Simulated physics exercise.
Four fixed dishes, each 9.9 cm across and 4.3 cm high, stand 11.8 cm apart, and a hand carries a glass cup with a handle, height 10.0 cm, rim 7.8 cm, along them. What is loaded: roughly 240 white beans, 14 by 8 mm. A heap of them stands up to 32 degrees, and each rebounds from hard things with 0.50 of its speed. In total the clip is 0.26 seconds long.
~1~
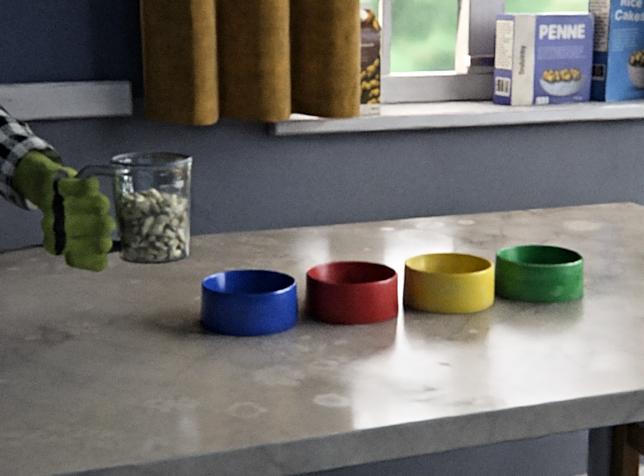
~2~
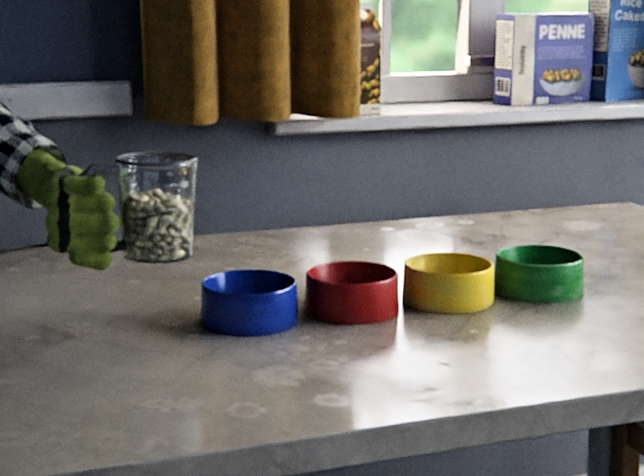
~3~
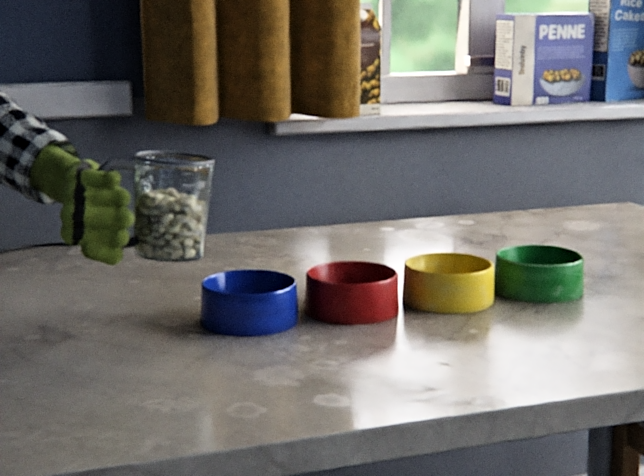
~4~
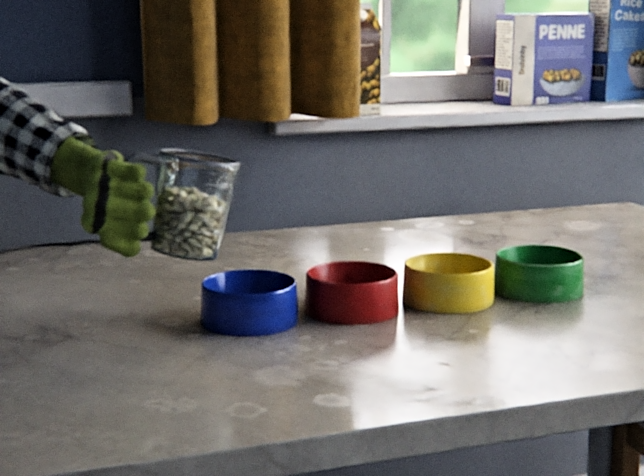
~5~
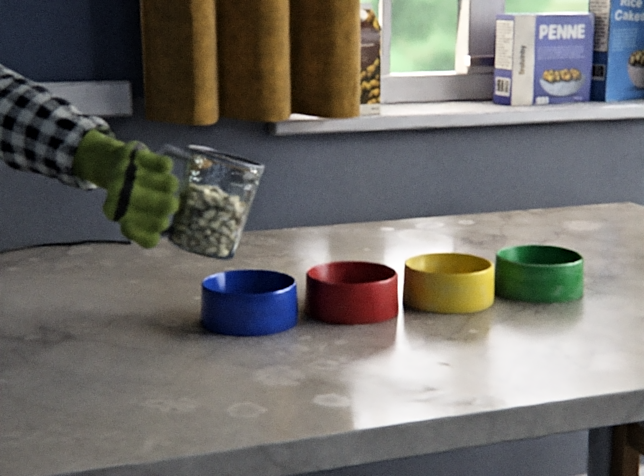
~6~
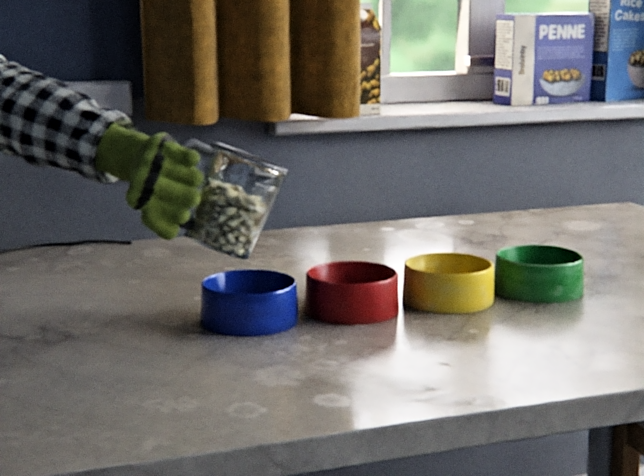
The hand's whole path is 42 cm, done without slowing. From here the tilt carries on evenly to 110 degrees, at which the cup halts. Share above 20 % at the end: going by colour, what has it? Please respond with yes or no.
Red dish no, blue dish no, green dish yes, yellow dish no, counter yes.
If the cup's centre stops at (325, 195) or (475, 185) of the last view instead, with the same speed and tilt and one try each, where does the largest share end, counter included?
On the first run most goes to red, and on the second to green.
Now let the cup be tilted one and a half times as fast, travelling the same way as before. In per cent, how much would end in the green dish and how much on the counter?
I'd expect green to end at 60 and the counter at 30.
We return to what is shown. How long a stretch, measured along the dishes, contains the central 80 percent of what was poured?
Length: Approx. 20 cm.
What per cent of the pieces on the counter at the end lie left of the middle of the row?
0 per cent.
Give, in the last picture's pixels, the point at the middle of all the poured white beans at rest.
Near (559, 280).
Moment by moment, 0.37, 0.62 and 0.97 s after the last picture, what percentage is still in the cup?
Close to 100, 100 and 20 per cent respectively.
Then, 0.37 s after the last picture, tilt 66 degrees; cup holds 100 %.
Then, 0.62 s after the last picture, tilt 95 degrees; cup holds 100 %.
Then, 0.97 s after the last picture, tilt 110 degrees; cup holds 20 %, green 45 %.
In the end, red 0 %, blue 0 %, green 60 %, yellow 0 %, counter 40 %.
